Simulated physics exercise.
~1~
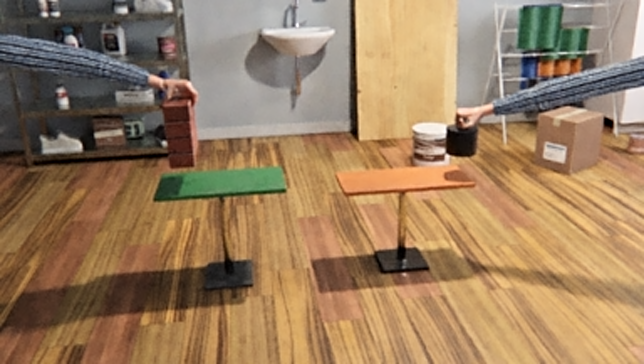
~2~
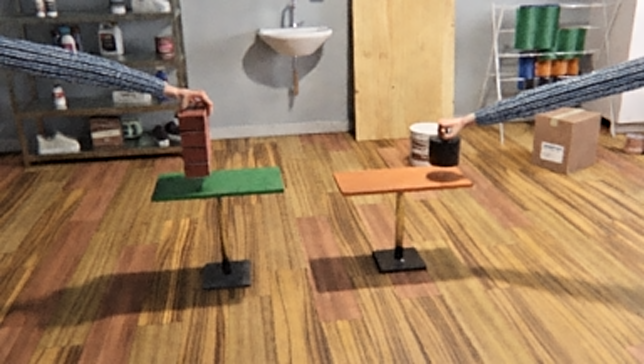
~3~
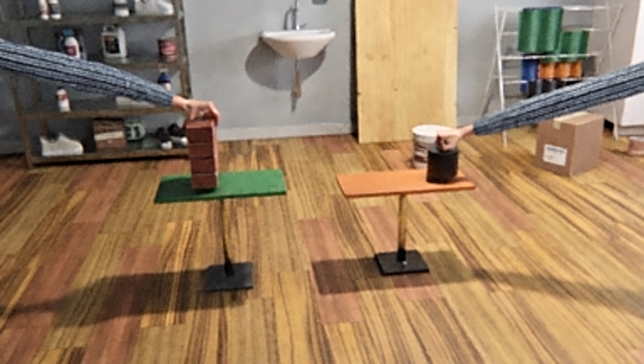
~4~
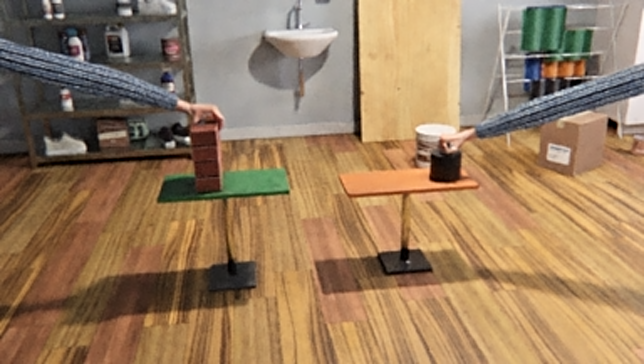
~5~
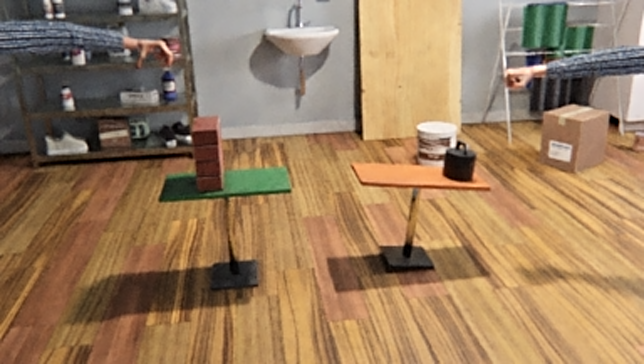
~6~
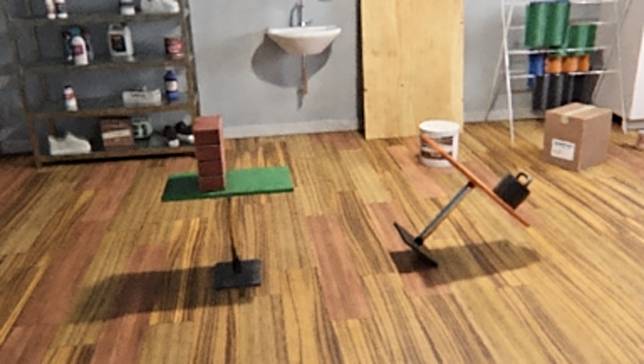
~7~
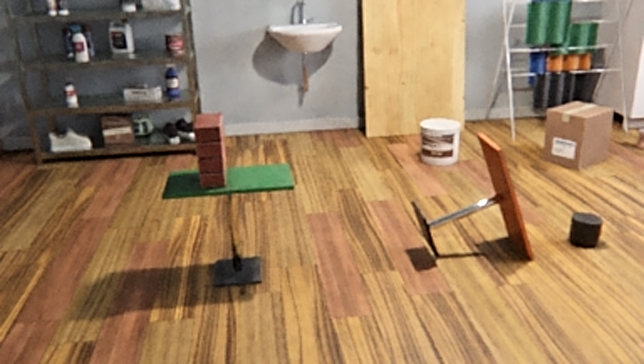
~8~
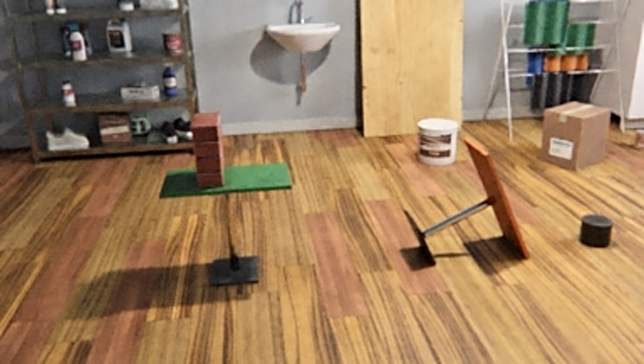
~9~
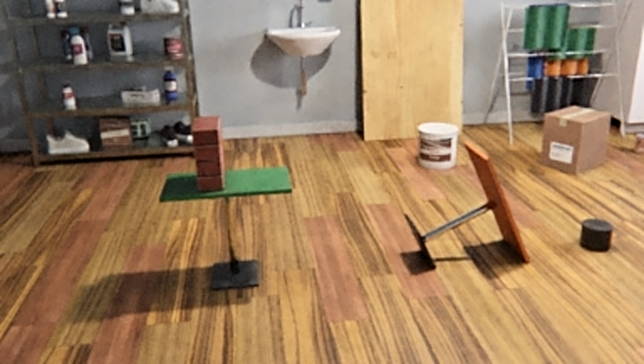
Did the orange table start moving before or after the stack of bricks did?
The orange table started moving after the bricks. A hand was already bringing the bricks over to the green table while the orange one stood still, and it tipped only once the hands had let go.
